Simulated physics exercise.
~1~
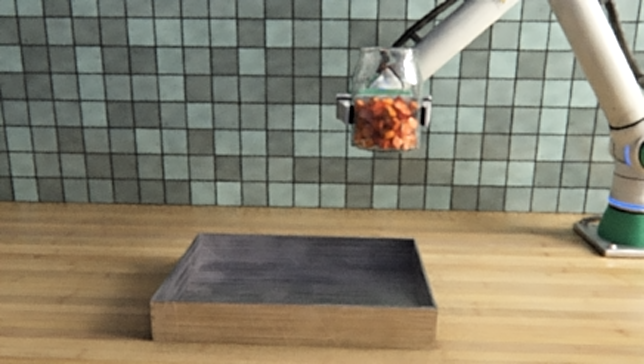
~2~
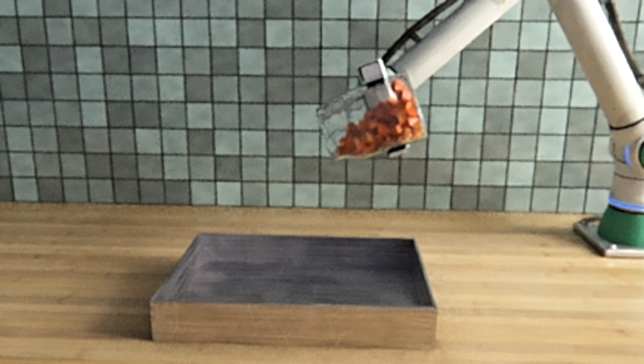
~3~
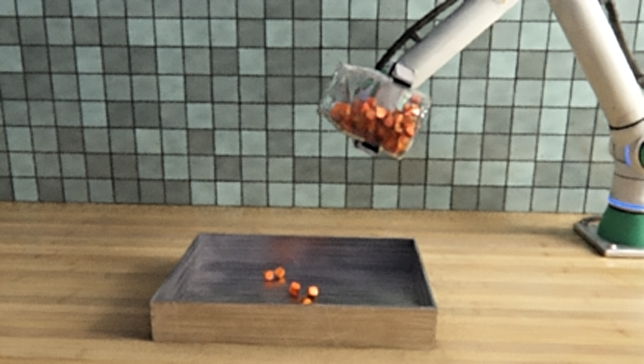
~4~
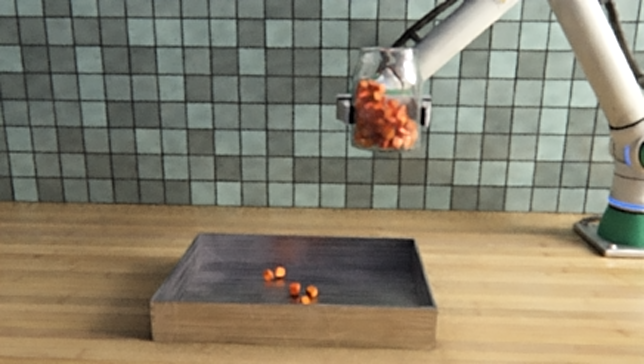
On a wooden counter before a green and grey tiled wall, a robot arm holds a clear jar of orange vegetable pieces above a shallow tray, tips it left, spills a few into the tray, then turns it upright, still holding most of them.
